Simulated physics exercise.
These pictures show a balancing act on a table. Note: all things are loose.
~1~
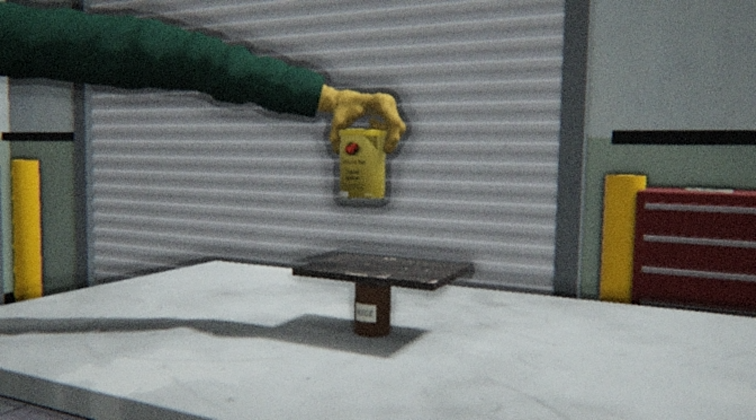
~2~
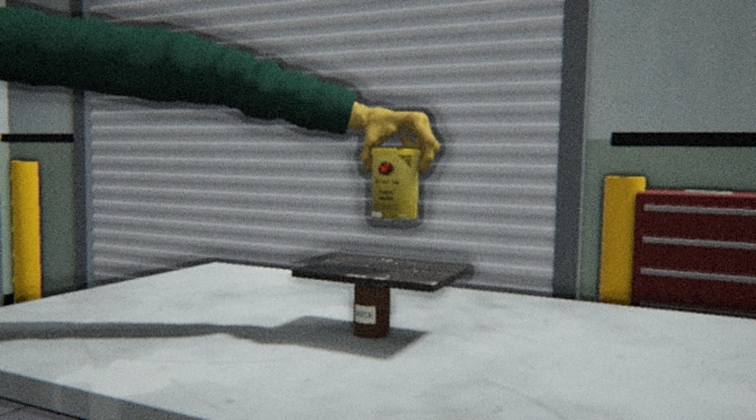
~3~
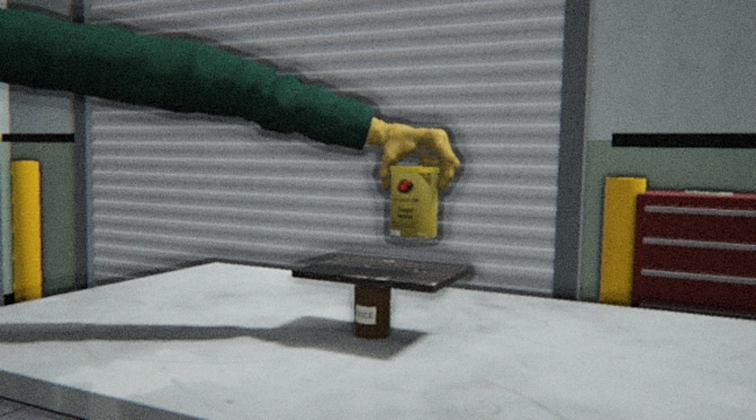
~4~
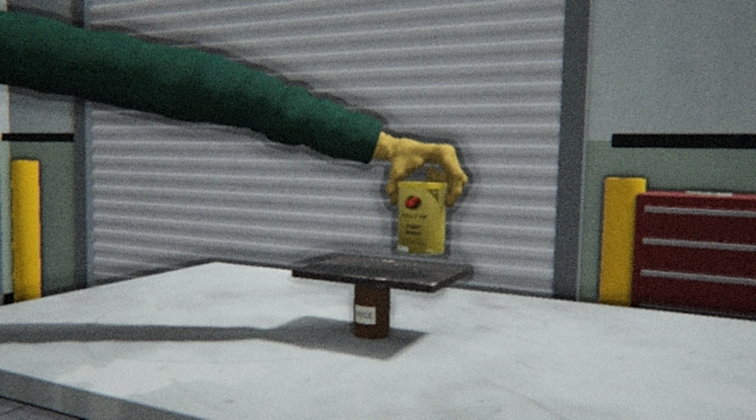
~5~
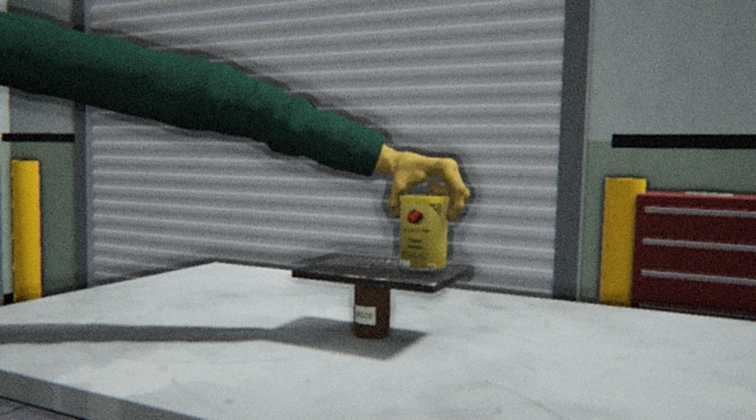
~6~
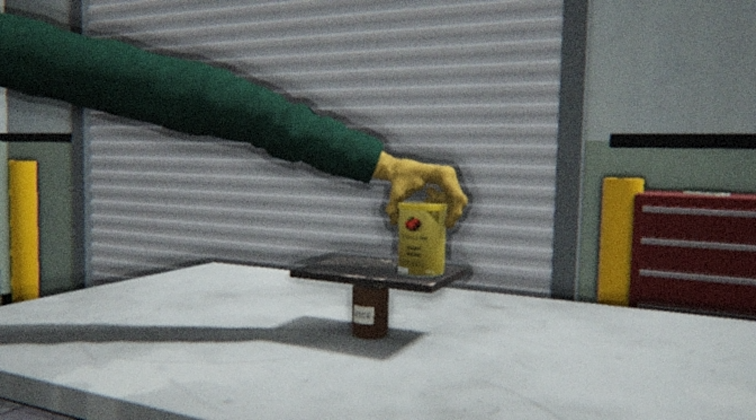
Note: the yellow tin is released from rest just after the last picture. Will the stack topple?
Yes, it topples.
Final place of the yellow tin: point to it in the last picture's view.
About (525, 355).
Then, 0.40 s past the last view, yellow tin now fallen; black board rocked 65° from its first pose.
Then, 0.60 s past the last view, black board now fallen; brown jar displaced a little.
Finally, fallen, yellow tin and black board; moved from the start, brown jar. Final places as the last picture's camera would see them, yellow tin near (526, 355). The stack loses its balance.
